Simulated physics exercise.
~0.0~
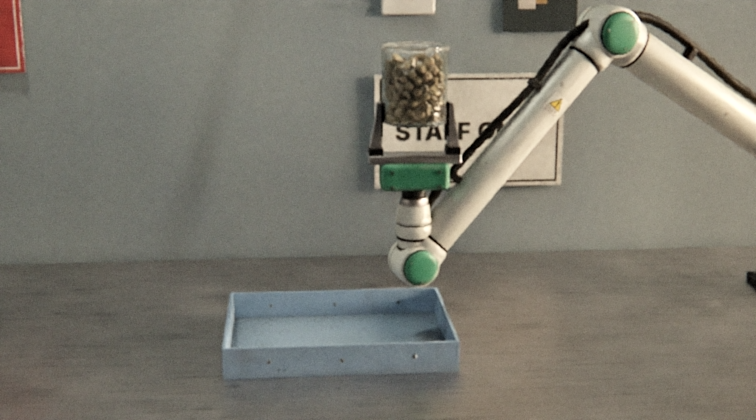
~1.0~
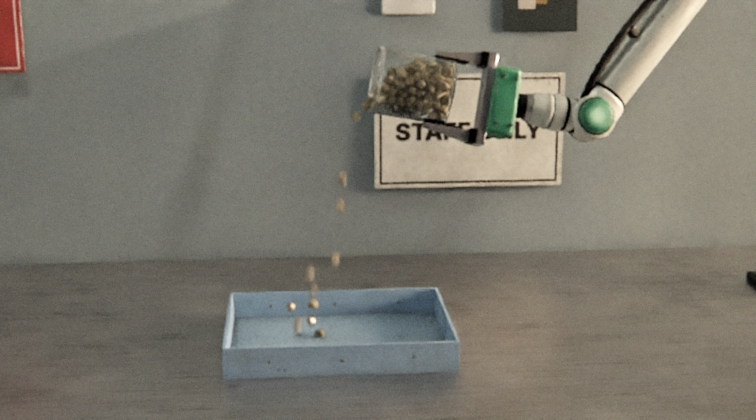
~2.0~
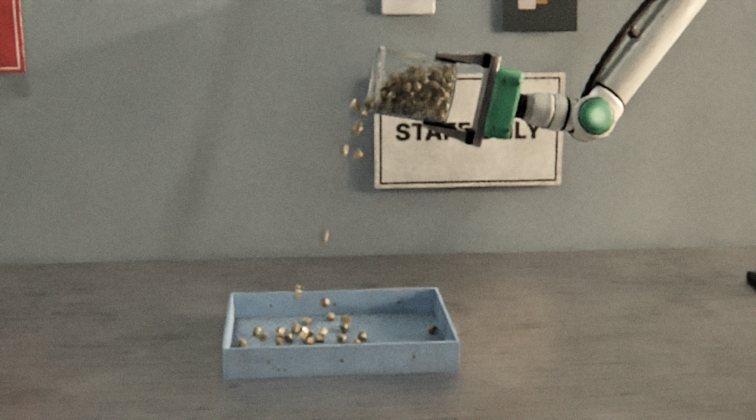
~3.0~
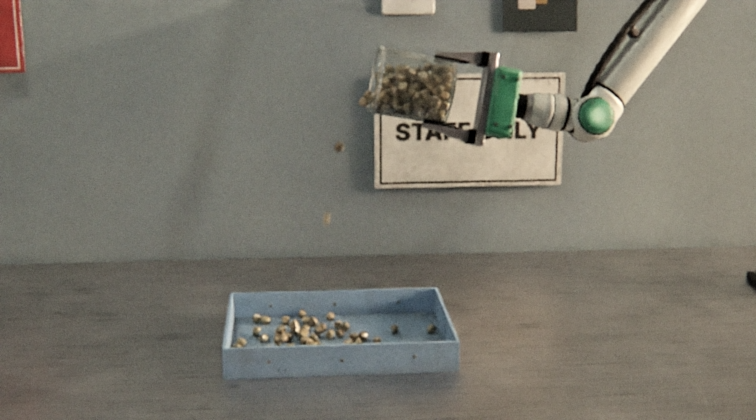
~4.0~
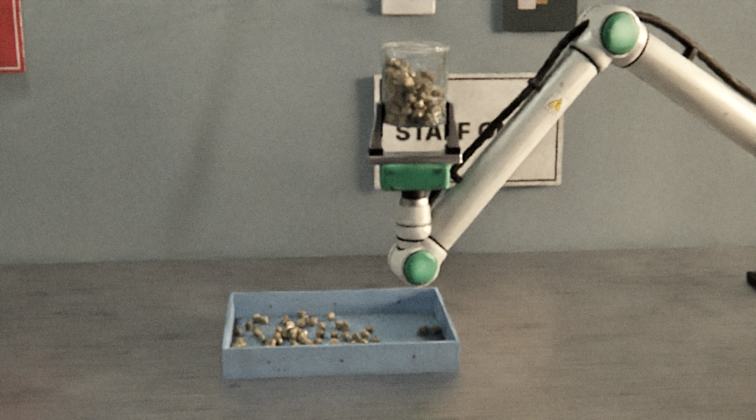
At first, a white and green robot arm holds a clear cup full of small brownish pebbles upright above a shallow blue tray on a grey table. The arm swings the cup over onto its side, its mouth facing left, and a few pebbles drop into the tray. More tumble over the rim and scatter across the tray while the cup stays tipped. The flow then thins to a few falling pieces. Finally, the arm turns the cup upright again, with many pebbles still inside and a loose scattering lying in the tray.
